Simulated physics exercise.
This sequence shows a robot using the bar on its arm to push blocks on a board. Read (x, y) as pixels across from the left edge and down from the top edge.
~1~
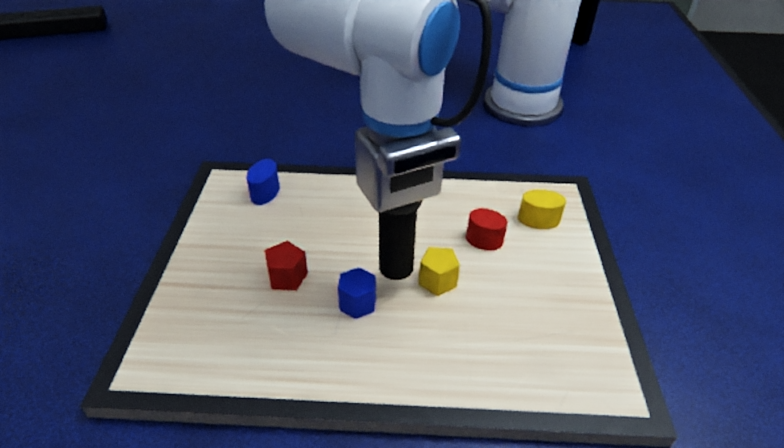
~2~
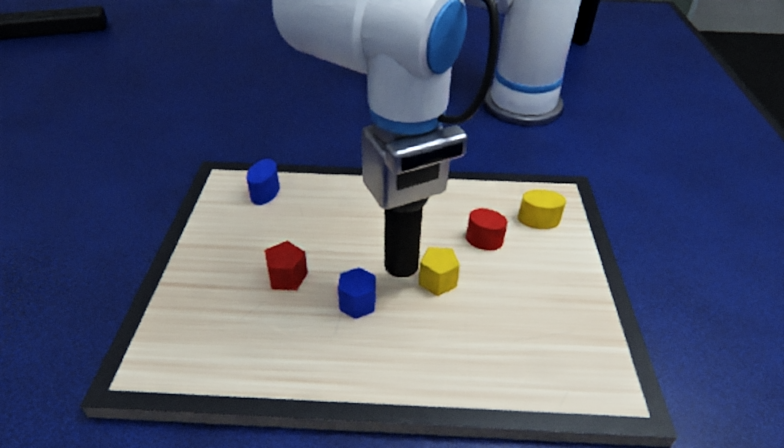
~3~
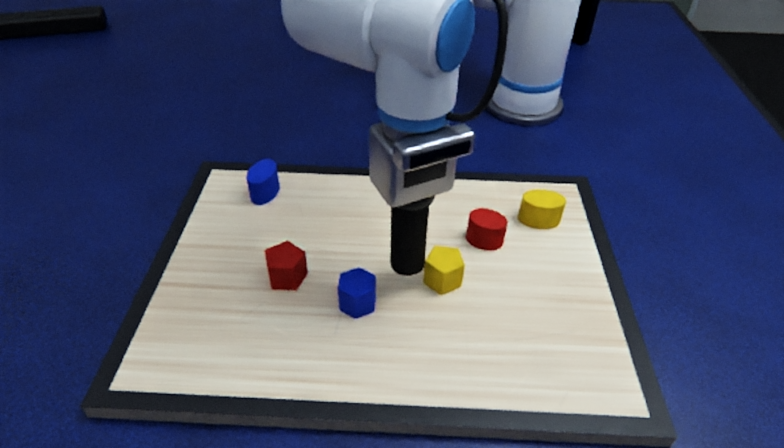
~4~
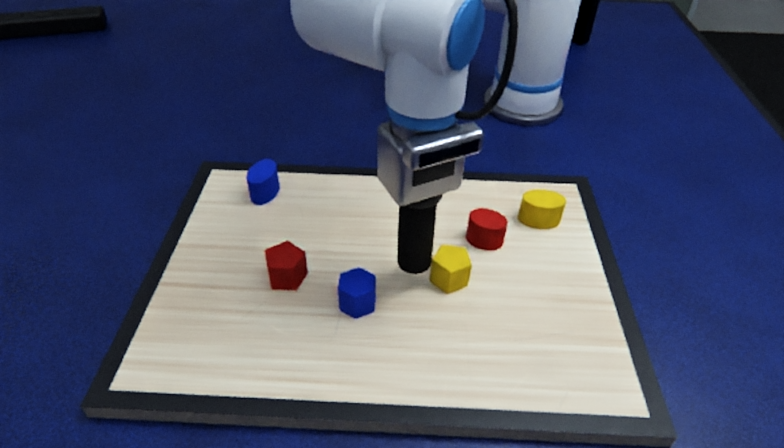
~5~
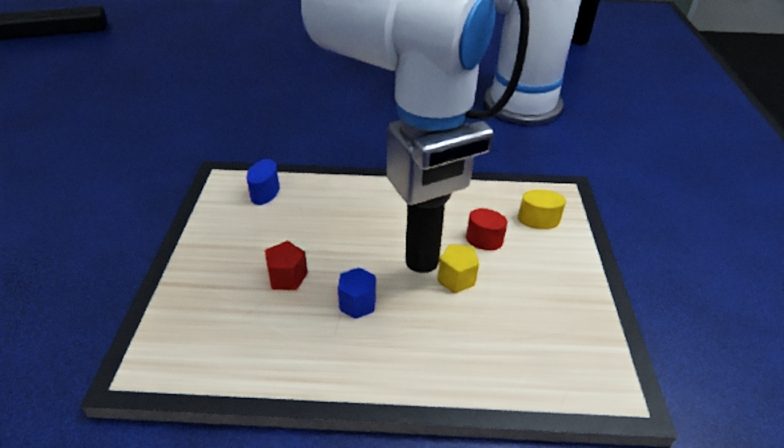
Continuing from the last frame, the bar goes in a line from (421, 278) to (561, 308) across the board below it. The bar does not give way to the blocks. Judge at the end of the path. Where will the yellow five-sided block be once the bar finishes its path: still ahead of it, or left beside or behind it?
It lies beside or behind the bar.
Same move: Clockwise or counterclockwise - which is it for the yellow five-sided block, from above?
It twists anticlockwise.
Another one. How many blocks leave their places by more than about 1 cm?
Once the path ends, one block will have shifted.
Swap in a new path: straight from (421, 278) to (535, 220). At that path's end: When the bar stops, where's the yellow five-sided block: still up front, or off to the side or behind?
The block lies off to the side or behind.
The first path, step by step. One third of the way, bar at (469, 270); yellow five-sided block at (501, 256), turned 50° anticlockwise.
Two thirds of the way, bar at (517, 280); yellow five-sided block at (535, 254), turned 90° anticlockwise.
At the end, bar at (566, 291); blue hexagon not moved; yellow five-sided block at (539, 254), turned 100° anticlockwise.
